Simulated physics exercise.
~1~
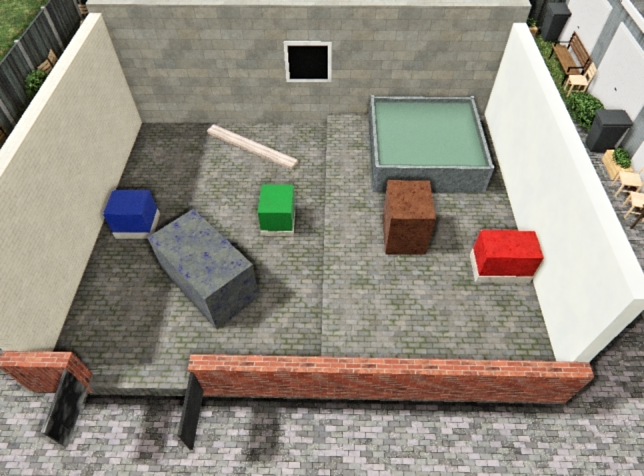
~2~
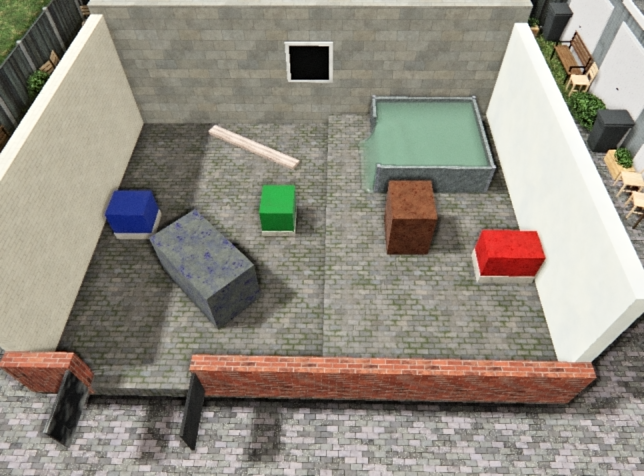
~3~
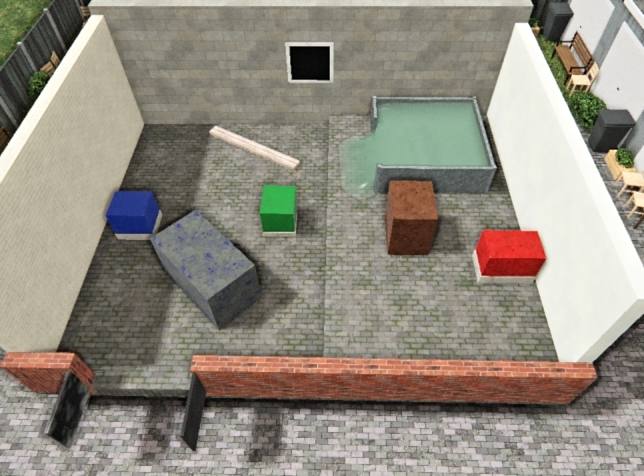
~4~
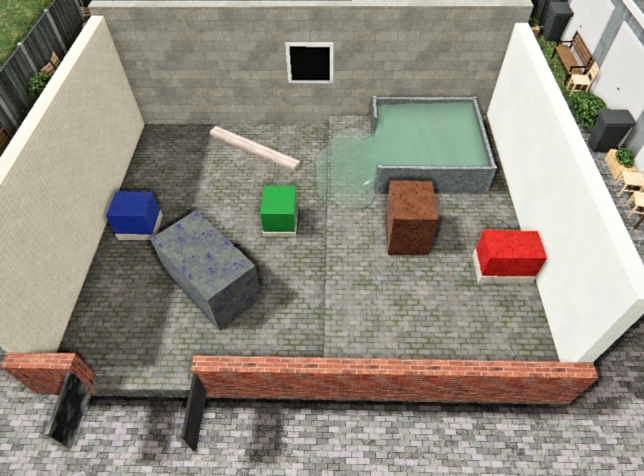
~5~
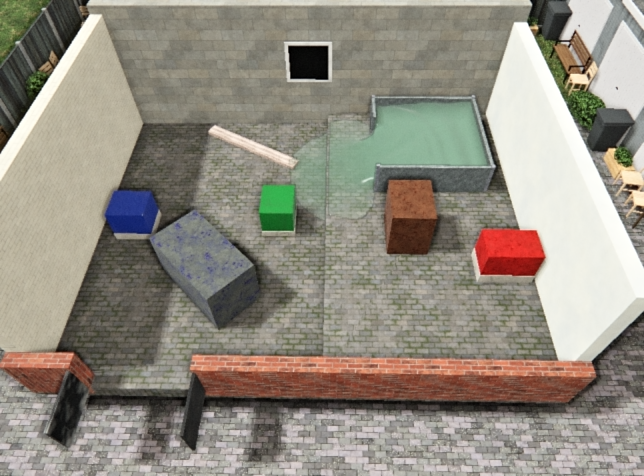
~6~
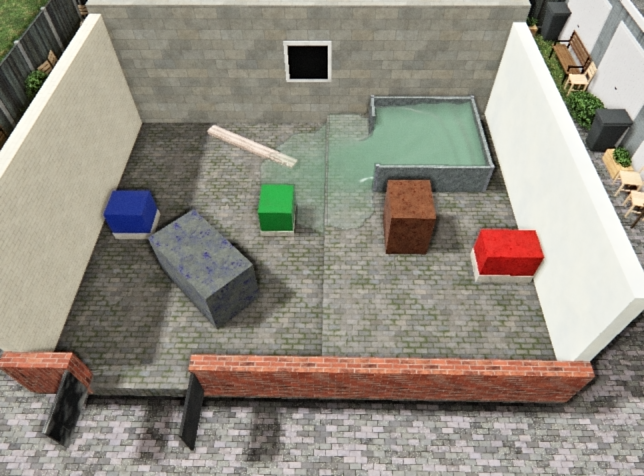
To begin with, greenish water sits still in a raised tank at the back right of a walled, paved court holding coloured blocks. Then the tank's left side opens and water pours out, spreading leftward across the paving, past the brown block, reaching the pale beam and the green block's surroundings.
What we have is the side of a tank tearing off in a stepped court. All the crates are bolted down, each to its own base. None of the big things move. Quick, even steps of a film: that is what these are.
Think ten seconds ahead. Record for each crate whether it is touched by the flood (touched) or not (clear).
Record: Green crate touched, red crate clear, blue crate touched.
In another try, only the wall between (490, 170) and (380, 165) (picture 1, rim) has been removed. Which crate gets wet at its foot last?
I say the crate marked blue.
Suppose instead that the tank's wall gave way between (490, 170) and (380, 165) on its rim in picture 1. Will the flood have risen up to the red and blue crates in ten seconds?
First, the red crate is flooded; second, the blue crate is not reached.
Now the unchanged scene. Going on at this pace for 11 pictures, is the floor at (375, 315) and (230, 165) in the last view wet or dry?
Unflooded; swamped.
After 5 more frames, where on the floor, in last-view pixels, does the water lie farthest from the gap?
My estimate: Roughly (152, 182).
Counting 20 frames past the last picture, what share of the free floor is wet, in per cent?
I'd estimate some 60 per cent.
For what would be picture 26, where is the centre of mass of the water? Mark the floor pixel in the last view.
Point: (281, 185).
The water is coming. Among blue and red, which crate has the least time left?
Simply the blue crate.
A moment on, water covers 25 % of the floor; the green crate water round its plinth, the red crate not reached, the blue crate not reached.
Next, water covers 45 % of the floor; the green crate water round its plinth, the red crate not reached, the blue crate water round its plinth.
Then, water covers 60 % of the floor; the green crate water round its plinth, the red crate not reached, the blue crate water round its plinth.
Later, water covers 65 % of the floor; the green crate water round its plinth, the red crate not reached, the blue crate water round its plinth.
In the end, water covers 65 % of the floor; the green crate was topped, the red crate stayed above the water, the blue crate was topped.
